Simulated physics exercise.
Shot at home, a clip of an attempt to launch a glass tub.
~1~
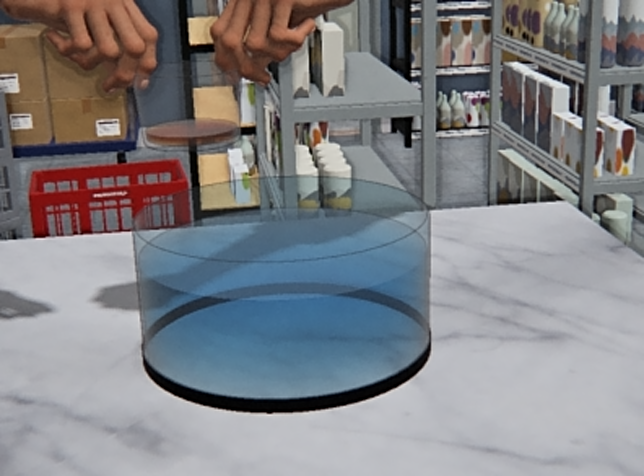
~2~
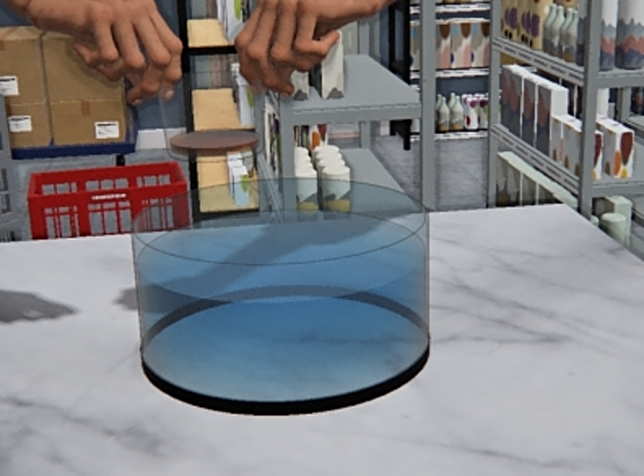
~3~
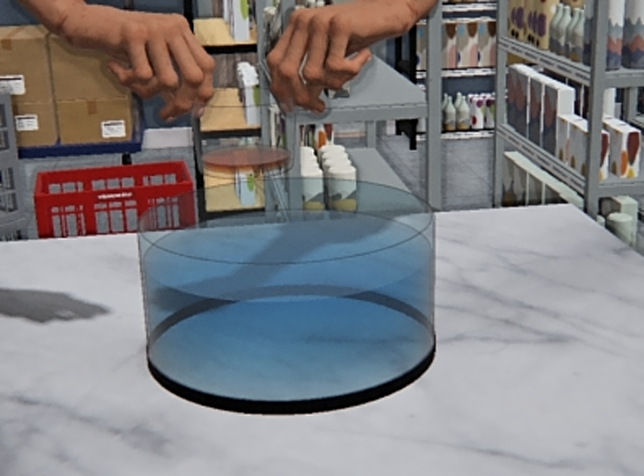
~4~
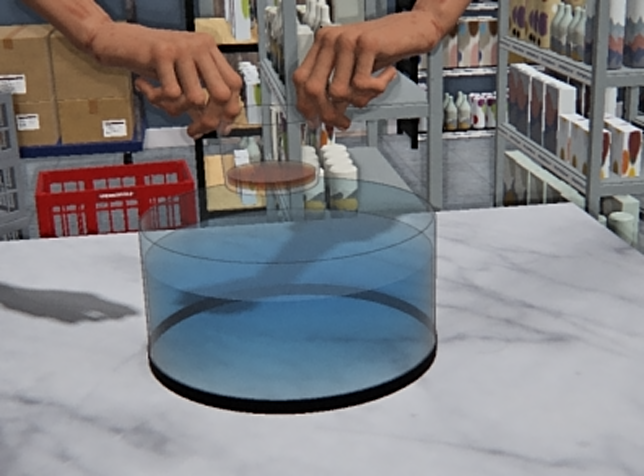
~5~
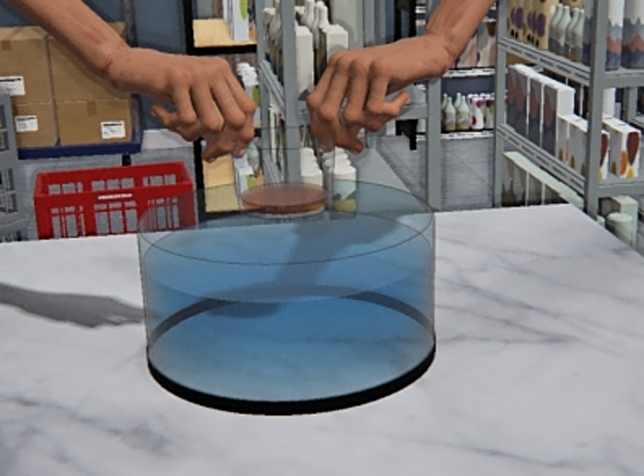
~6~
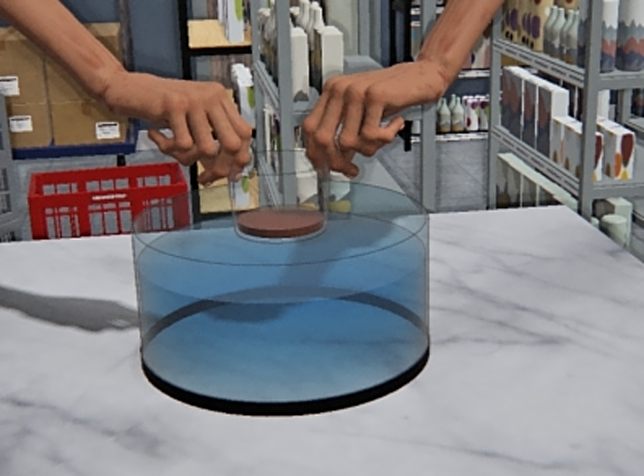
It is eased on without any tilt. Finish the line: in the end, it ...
In the end, it rides on the surface.
A moment on, the tub dips into the water.
Further on, it bobs and steadies.
When it is over, the tub floats with about half of its side showing.
